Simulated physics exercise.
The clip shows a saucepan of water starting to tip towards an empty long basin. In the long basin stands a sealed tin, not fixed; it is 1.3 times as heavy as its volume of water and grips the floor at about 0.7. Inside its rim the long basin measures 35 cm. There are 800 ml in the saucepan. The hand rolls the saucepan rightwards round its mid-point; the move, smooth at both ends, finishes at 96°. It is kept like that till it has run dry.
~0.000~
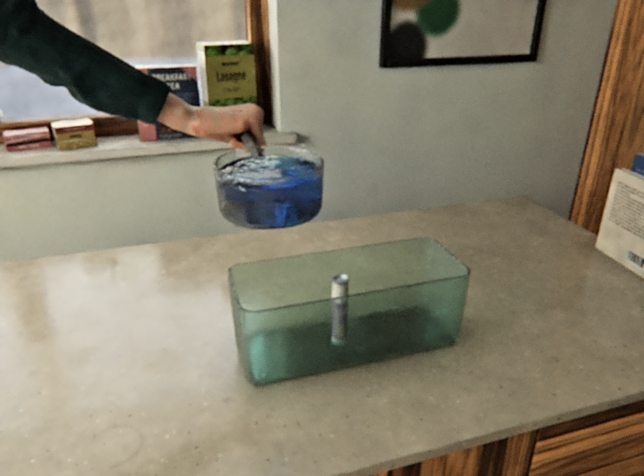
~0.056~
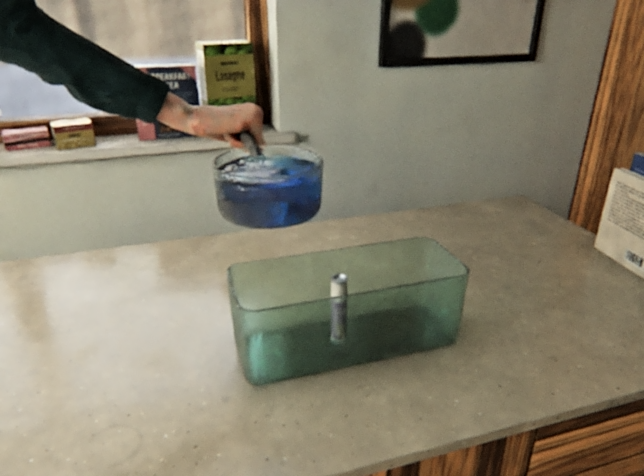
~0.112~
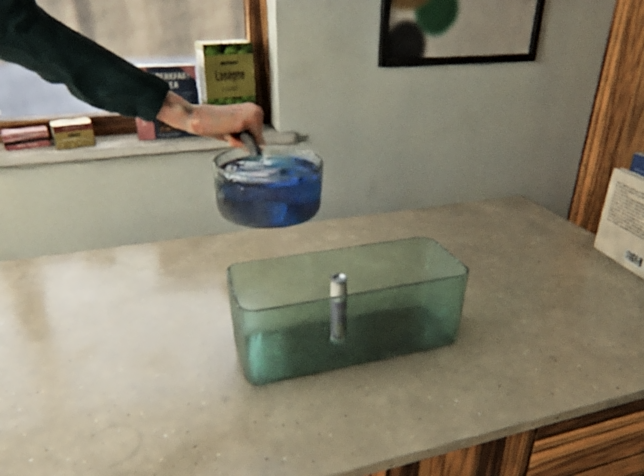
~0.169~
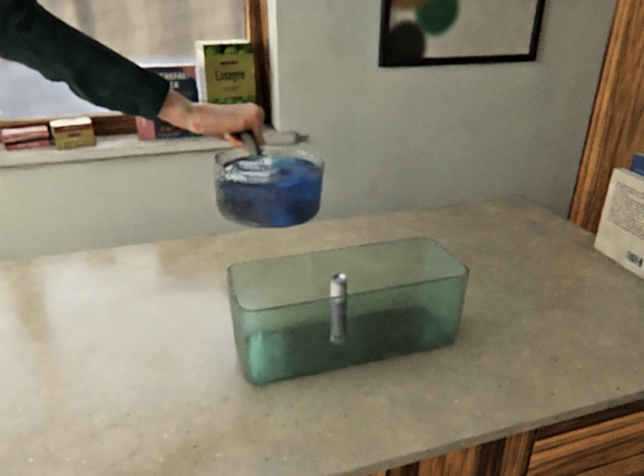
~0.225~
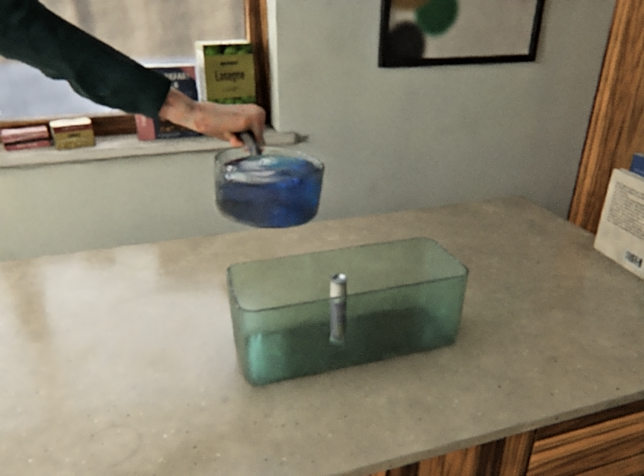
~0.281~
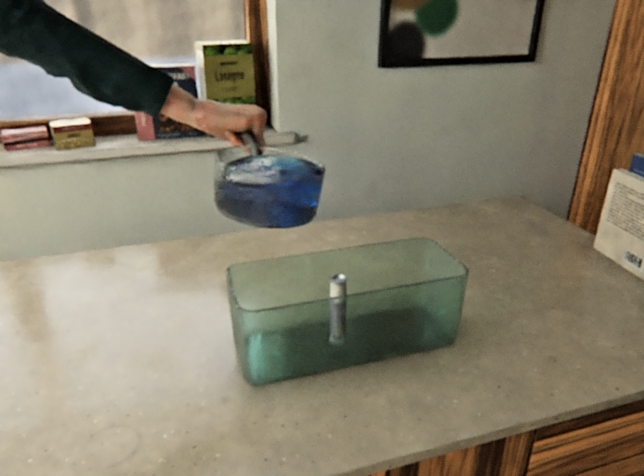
On a stone counter, a hand holding a clear pan of blue liquid above a green basin, slowly tilting it slightly rightwards.
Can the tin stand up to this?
The tin keeps standing.
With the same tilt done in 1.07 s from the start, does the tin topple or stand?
Then it stays up.
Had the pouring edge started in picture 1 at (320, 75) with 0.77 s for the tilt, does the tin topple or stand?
Then it topples.
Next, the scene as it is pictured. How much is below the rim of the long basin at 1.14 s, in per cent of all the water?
About 74 per cent.
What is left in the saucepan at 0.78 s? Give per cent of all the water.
Near 62 in a hundred.
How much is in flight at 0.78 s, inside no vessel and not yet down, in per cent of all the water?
About 26 per cent.
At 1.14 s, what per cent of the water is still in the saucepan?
About 14 per cent.
Then, 0.78 s in, the tilt is 54° and 61 per cent is still to pour; the tin stands where it began.
Then, 1.14 s in, the tilt is 86° and 15 per cent is still to pour; the tin stands where it began.
Then, 1.52 s in, the tilt is 96° and 2 per cent is still to pour; the tin stands where it began.
Then, 1.94 s in, the tilt is 96° and 0 per cent is still to pour; the tin stands where it began.
Finally, the tin stands where it began.
